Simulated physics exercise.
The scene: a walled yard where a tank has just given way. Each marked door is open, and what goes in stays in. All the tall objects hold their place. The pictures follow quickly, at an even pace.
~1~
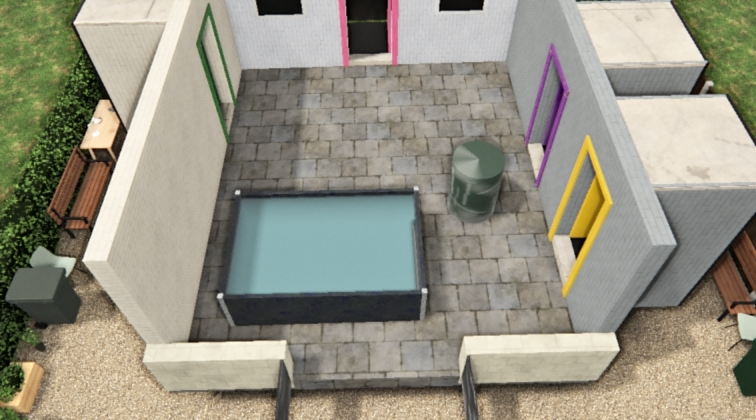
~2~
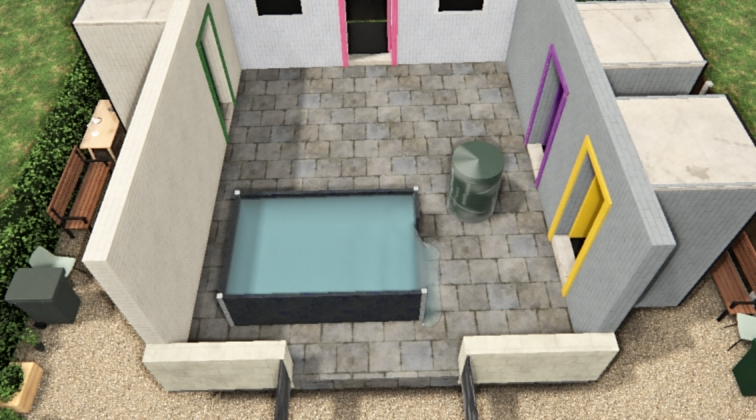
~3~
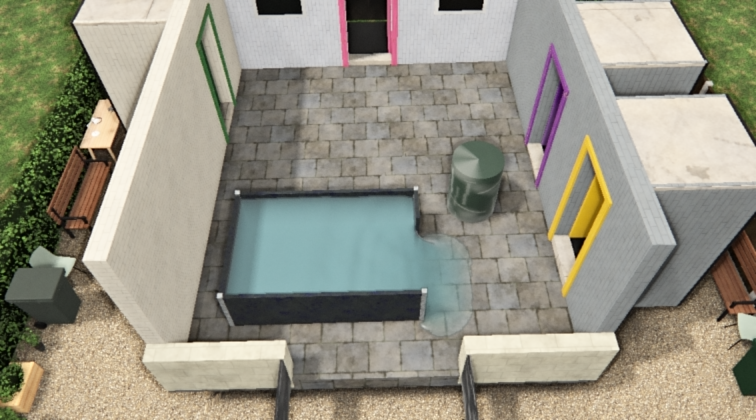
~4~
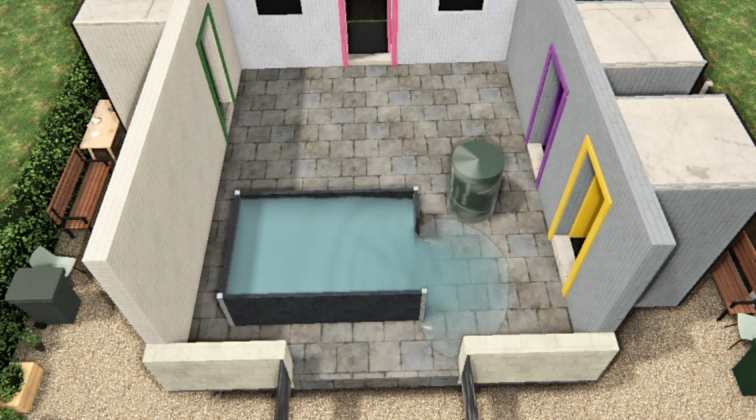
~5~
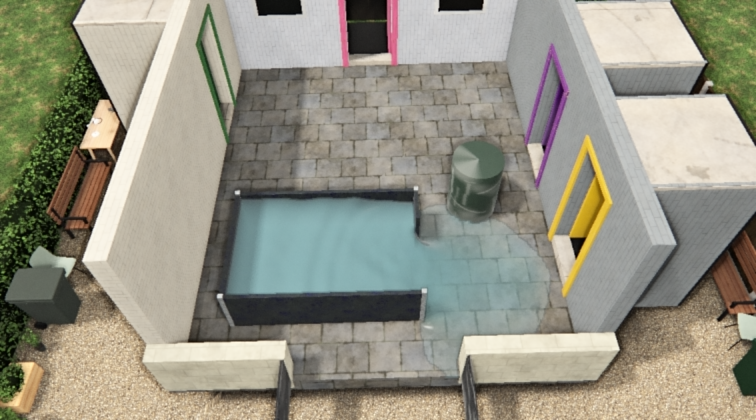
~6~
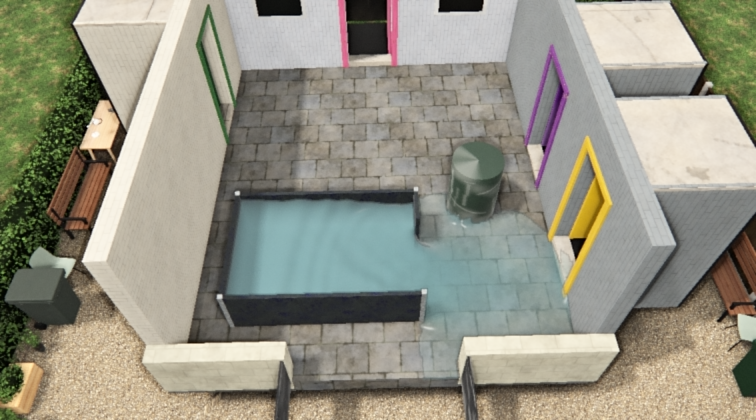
Walled paved yard with a rectangular tank giving way on its right side, water pouring out and spreading across the paving.
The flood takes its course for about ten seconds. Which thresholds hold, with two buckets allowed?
One by one: The yellow door lets in a lot; the green door admits no more than that; the pink door admits no more than that; the purple door lets in a lot.
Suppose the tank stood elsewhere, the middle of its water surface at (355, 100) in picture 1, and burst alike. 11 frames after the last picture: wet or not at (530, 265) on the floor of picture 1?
At that place: Covered.
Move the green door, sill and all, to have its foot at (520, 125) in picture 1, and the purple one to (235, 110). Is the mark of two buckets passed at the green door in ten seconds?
Then: Green keeps below it.
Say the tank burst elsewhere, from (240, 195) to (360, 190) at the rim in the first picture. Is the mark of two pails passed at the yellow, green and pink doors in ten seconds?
One by one: Yellow stays under, green floods, pink takes more.
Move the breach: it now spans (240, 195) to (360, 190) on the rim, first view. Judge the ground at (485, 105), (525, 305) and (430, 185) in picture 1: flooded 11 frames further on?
In that order: No water, dry, dry.
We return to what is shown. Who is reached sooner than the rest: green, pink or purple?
The door marked purple.
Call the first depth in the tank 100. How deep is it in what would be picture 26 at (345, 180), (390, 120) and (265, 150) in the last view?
Roughly 0, 2 and 0 per cent, in turn.
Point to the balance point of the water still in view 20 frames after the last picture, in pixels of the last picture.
At about (416, 252).
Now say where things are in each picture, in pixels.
In the first frame, still water in the tank at (325, 243).
In the second frame, water pours out at (417, 274) and has run to (433, 320).
In the third frame, the front is at (457, 244), out from the gap at (417, 274).
In the fourth frame, the front is at (501, 259), out from the gap at (417, 275).
In the fifth frame, water pours out at (417, 275) and has run to (541, 264).
In the sixth frame, the front is at (571, 325), out from the gap at (417, 276).
A moment on, water covers 20 % of the floor; the yellow door over two buckets in, the green door not reached, the pink door not reached, the purple door wet at the sill, nothing in.
Next, water covers 25 % of the floor; the yellow door far over two buckets in, the green door not reached, the pink door not reached, the purple door wet at the sill, nothing in.
Then, water covers 45 % of the floor; the yellow door far over two buckets in, the green door not reached, the pink door not reached, the purple door under two buckets in.
Later, water covers 80 % of the floor; the yellow door far over two buckets in, the green door not reached, the pink door wet at the sill, nothing in, the purple door over two buckets in.
In the end, water covers 95 % of the floor; the yellow door far over two buckets in, the green door under two buckets in, the pink door under two buckets in, the purple door over two buckets in.
